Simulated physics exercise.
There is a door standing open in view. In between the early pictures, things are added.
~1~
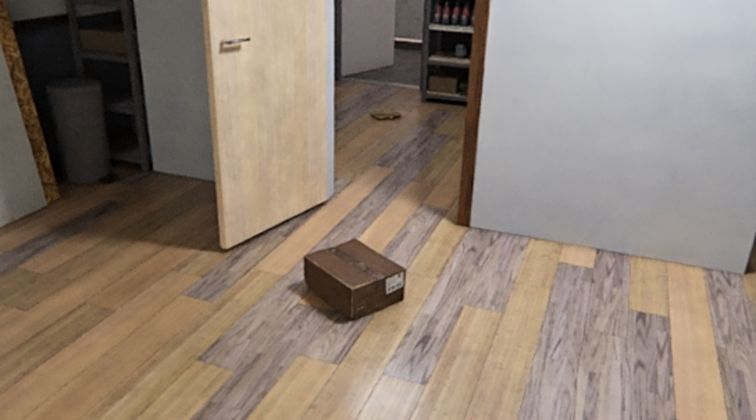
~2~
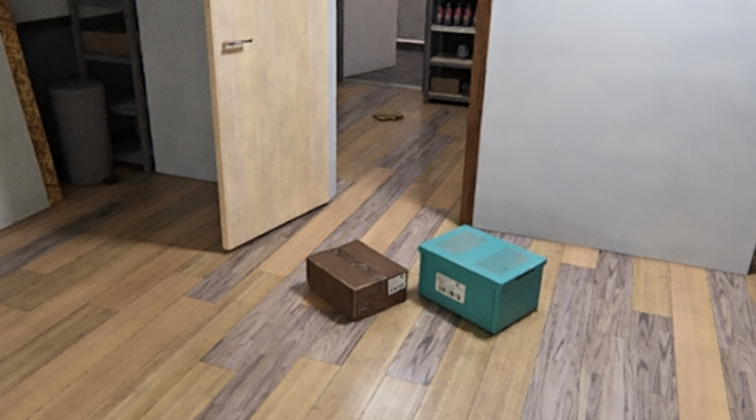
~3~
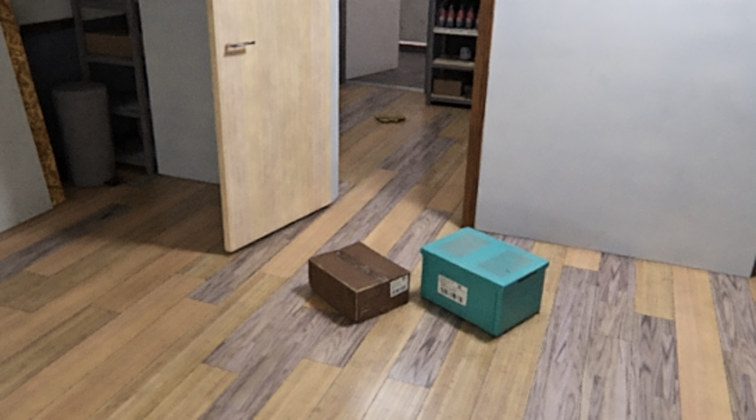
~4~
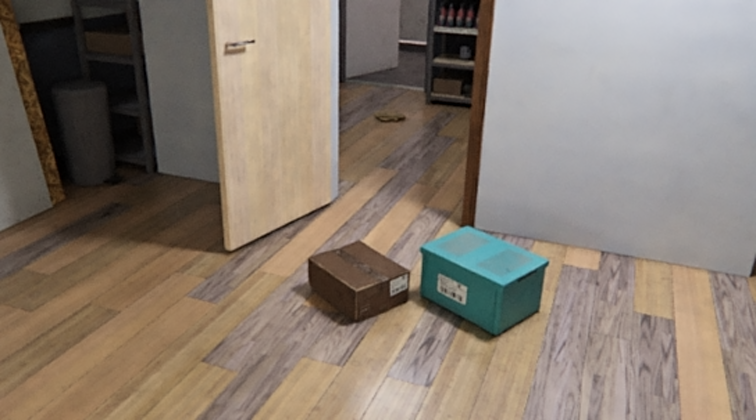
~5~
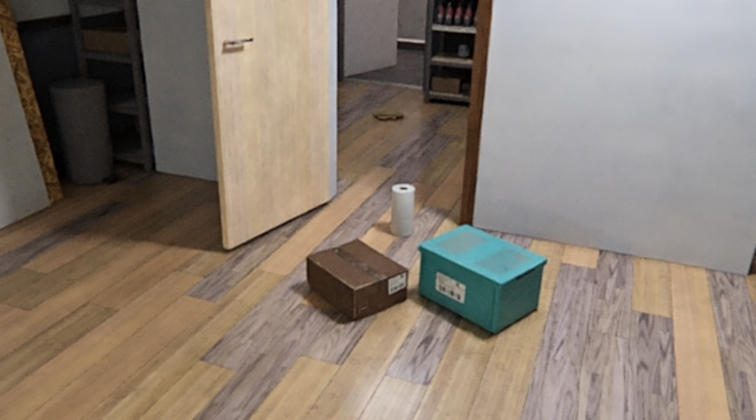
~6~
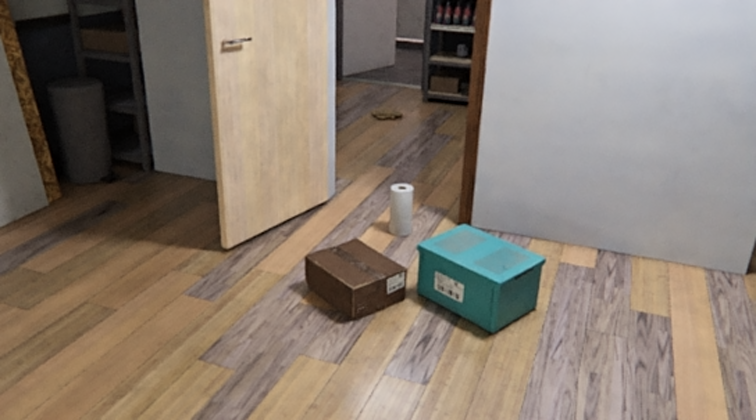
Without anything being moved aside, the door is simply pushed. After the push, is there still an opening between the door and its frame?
The door sits flush.
Then, 1.70 s past the last view, door at 55°.
Then, 2.70 s past the last view, door at 14°; white roll displaced about its own width near (418, 203).
Finally, door at 0°; moved from the start, white roll; the other 2 still in place. Final places as the last picture's camera would see them, white roll near (429, 193).
